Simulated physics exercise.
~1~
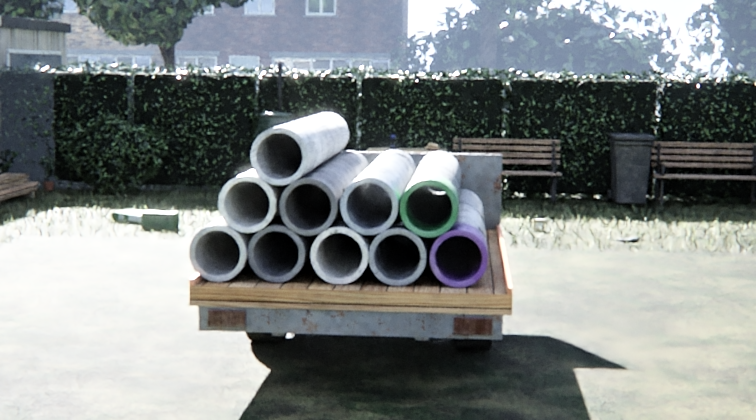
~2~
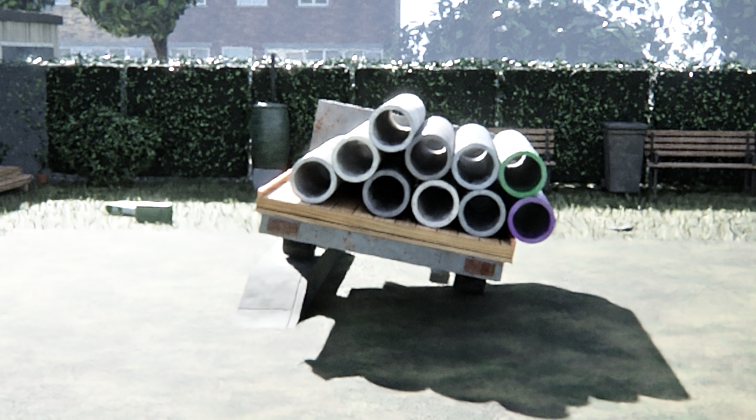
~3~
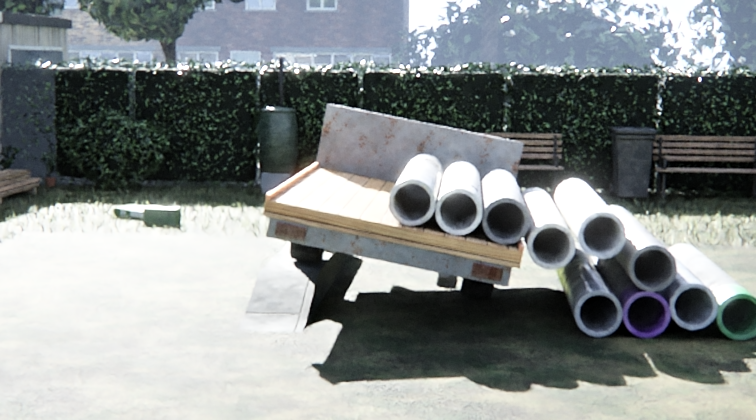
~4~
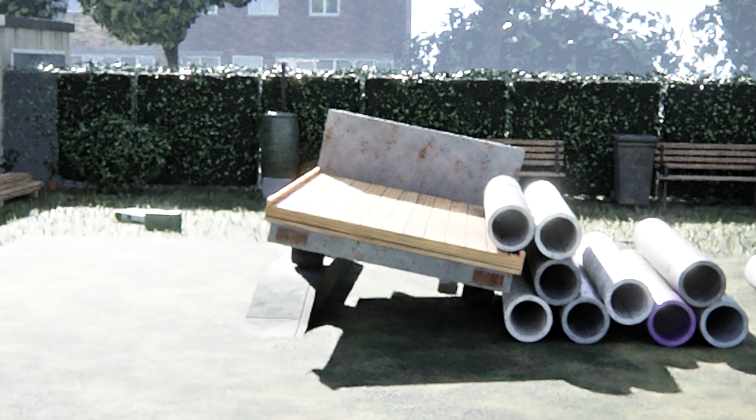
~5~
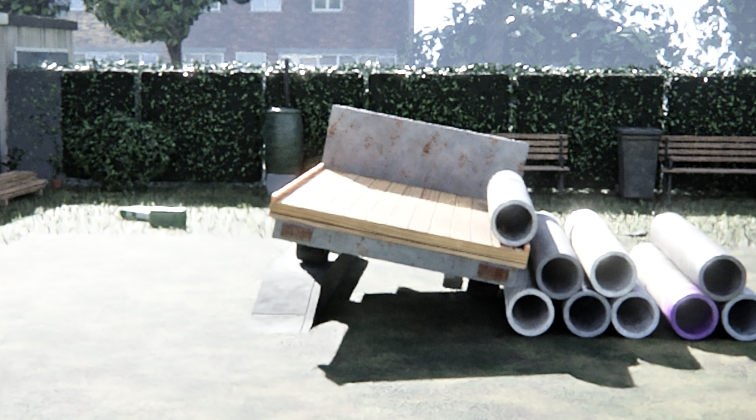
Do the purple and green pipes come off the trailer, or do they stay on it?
Both come off the right side. The purple one ends on the ground among the other pipes, and the green one goes over the edge too and passes out of view.
